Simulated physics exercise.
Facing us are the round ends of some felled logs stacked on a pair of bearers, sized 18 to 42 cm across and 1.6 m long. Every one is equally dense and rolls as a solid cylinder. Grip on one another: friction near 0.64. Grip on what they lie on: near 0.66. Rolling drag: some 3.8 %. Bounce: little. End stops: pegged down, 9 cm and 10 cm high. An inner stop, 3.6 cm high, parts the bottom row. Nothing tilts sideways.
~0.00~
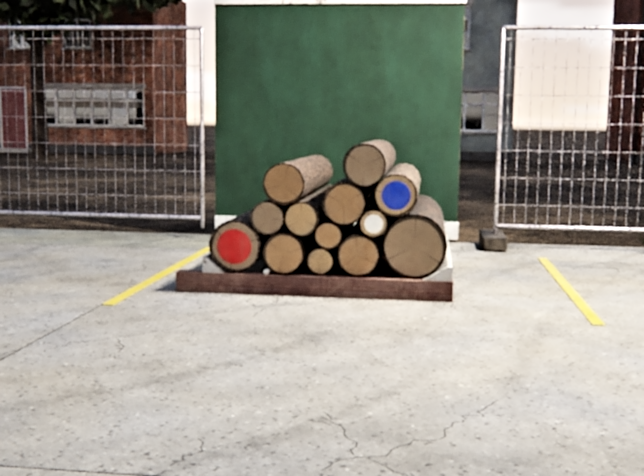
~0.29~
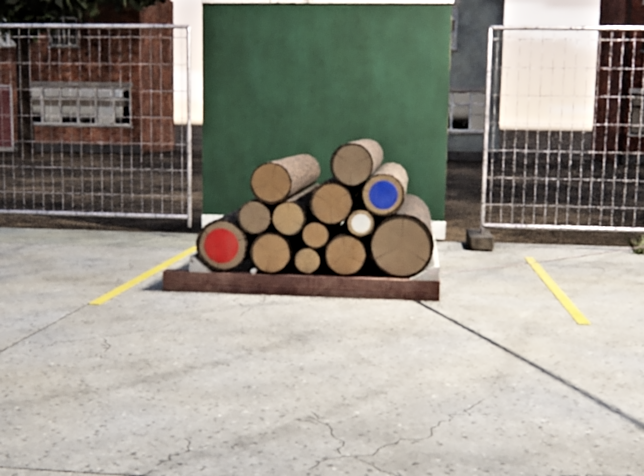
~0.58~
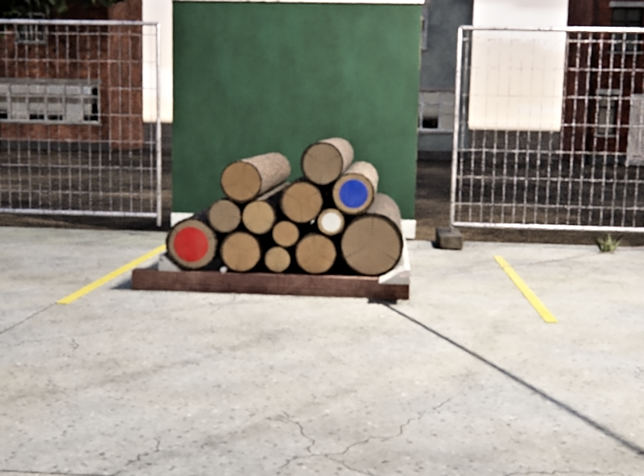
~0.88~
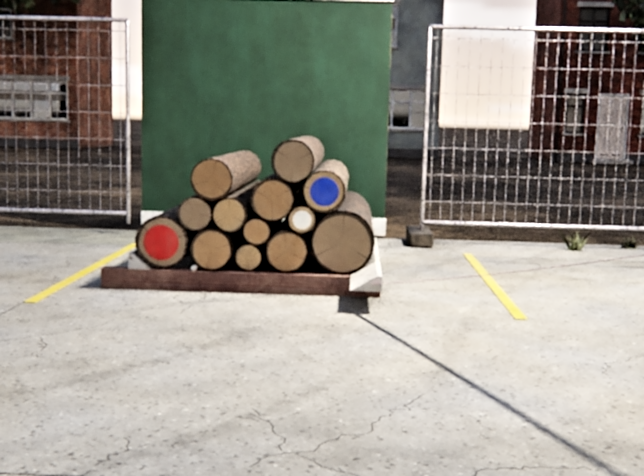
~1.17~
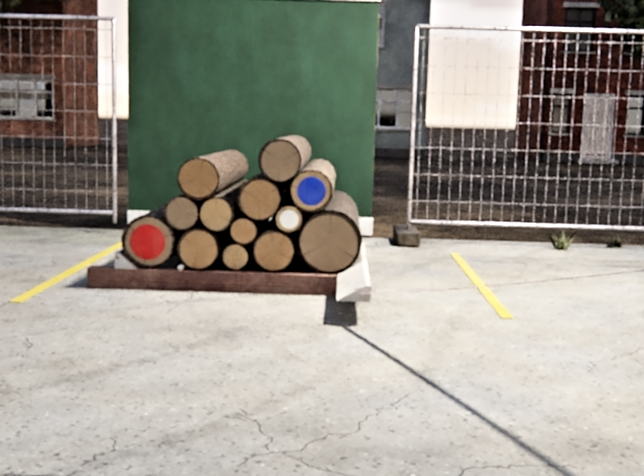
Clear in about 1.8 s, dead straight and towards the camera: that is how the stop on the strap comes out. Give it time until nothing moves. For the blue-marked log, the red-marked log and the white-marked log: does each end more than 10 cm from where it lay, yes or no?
Blue: Yes, red: No, white: Yes.
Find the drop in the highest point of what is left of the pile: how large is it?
The top ends up around 40 cm lower.
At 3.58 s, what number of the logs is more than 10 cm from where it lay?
The tally stands at 5 by that time.
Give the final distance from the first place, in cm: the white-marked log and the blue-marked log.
White-marked log: 80, blue-marked log: 150.
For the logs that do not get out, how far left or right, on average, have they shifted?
They end up about 40 cm further right on average.
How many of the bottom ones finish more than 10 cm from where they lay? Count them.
Count: 3.
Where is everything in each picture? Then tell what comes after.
In the first frame, 13 logs, 5 on the base, highest (364, 165); blue (396, 196), red (234, 247), white (374, 224); left chock (10 cm) (204, 257); right chock (9 cm) (450, 267); inner round bar (3.6 cm) (266, 270); lines (135, 289) and (583, 306).
In the second frame, the stop on the strap has not moved yet, at (437, 267); the rest still; bottom ones (221, 246) (270, 253) (307, 261) (345, 255) (402, 246).
In the third frame, the stop on the strap is 16 cm out, at (407, 270); the rest still.
In the fourth frame, the stop on the strap is 47 cm out, at (379, 277); the rest still.
In the fifth frame, the stop on the strap is 78 cm out, at (367, 286); the rest still; blue (312, 191), red (148, 242), white (289, 219).
After 2.63 s, 2 now displaced over 10 cm; blue 15 cm right and 1.6 cm up; red in place; white 9 cm right and 2.5 cm down.
After 3.58 s, 5 now displaced over 10 cm; blue 64 cm right and 19 cm down; red in place; white 18 cm right and 26 cm down.
After 5.96 s, 10 now displaced over 10 cm; 3 across the right yellow line; blue 1.6 m right and 29 cm down; red in place; white 66 cm right and 39 cm down.
At rest by 6.4 s, 10 moved over 10 cm; 3 across the right yellow line; blue 1.6 m right and 29 cm down; red in place; white 67 cm right and 39 cm down; top of the pile 61 cm high, from 1.0 m.
